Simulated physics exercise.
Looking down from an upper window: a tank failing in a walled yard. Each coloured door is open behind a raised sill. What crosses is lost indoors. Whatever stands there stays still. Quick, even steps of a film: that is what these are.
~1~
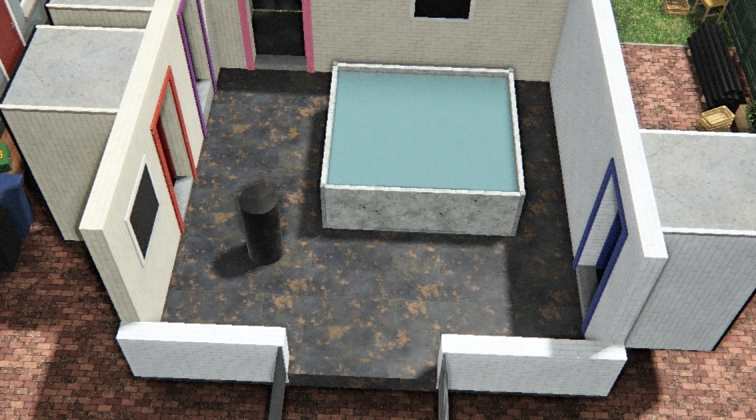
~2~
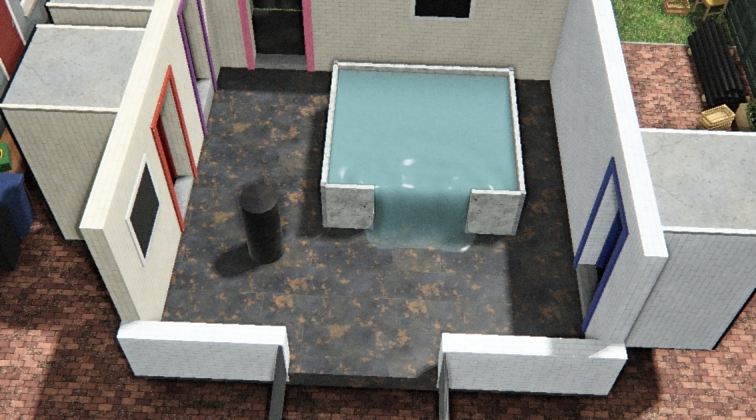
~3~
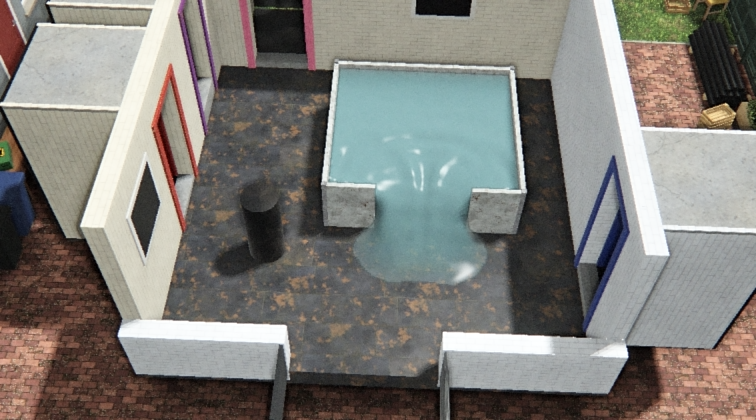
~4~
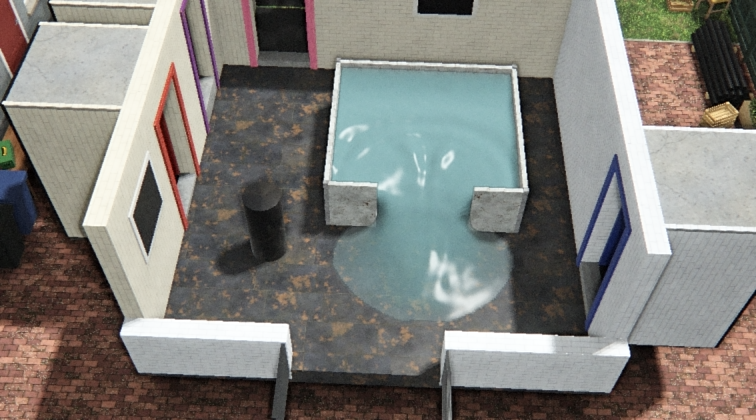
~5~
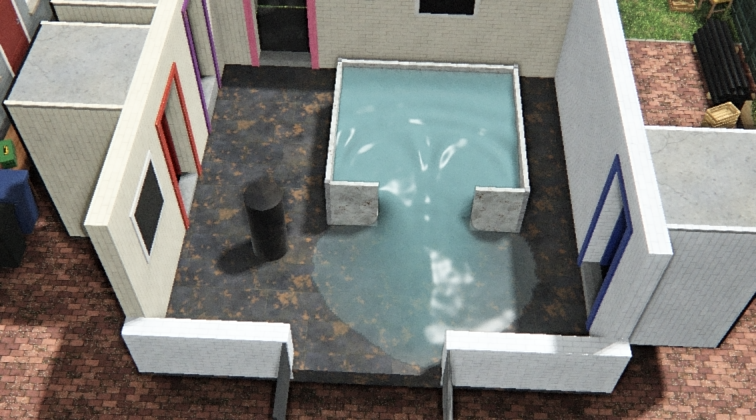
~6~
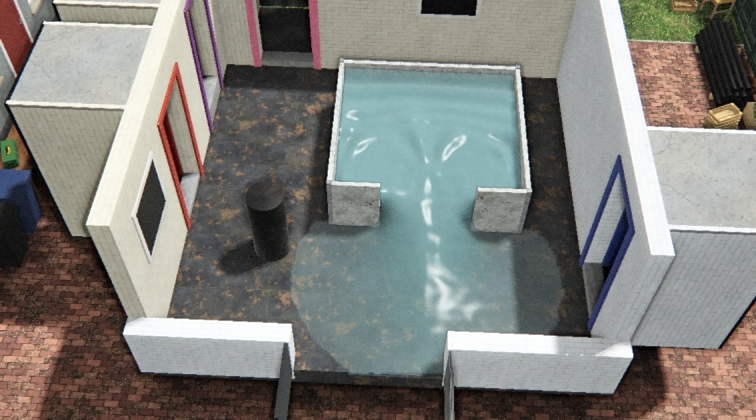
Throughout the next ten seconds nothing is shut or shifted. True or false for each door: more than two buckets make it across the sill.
Blue door: True; pink door: False; purple door: False; red door: False.
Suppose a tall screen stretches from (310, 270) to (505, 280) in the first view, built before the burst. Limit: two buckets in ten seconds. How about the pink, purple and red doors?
Pink overshoots; purple undershoots; red overshoots.
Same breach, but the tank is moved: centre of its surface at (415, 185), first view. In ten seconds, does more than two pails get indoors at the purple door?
Purple door: Undershoots.
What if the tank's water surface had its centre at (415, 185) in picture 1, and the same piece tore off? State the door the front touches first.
It's the blue one.
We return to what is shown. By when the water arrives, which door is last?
Looks like the door marked pink.
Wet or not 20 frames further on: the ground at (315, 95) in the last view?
That spot would be not wet.
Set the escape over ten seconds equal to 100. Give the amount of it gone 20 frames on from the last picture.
About 50 %.
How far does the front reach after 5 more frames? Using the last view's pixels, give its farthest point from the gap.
At roughly (203, 348).
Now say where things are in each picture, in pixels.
The first picture shows still water in the open tank at (423, 129).
In the second picture, water pours out at (420, 214) and has run to (468, 242).
In the third picture, water pours out at (421, 215) and has run to (474, 269).
In the fourth picture, the front is at (451, 315), out from the gap at (423, 215).
In the fifth picture, water pours out at (424, 214) and has run to a hidden place.
In the sixth picture, the front is at a hidden place, out from the gap at (426, 214).
A moment on, water covers 35 % of the floor; the blue door wet at the sill, nothing in, the pink door not reached, the purple door not reached, the red door not reached.
Next, water covers 40 % of the floor; the blue door under two buckets in, the pink door not reached, the purple door not reached, the red door not reached.
Then, water covers 60 % of the floor; the blue door over two buckets in, the pink door not reached, the purple door not reached, the red door wet at the sill, nothing in.
Later, water covers 90 % of the floor; the blue door over two buckets in, the pink door wet at the sill, nothing in, the purple door wet at the sill, nothing in, the red door wet at the sill, nothing in.
In the end, water covers 95 % of the floor; the blue door over two buckets in, the pink door under two buckets in, the purple door wet at the sill, nothing in, the red door wet at the sill, nothing in.
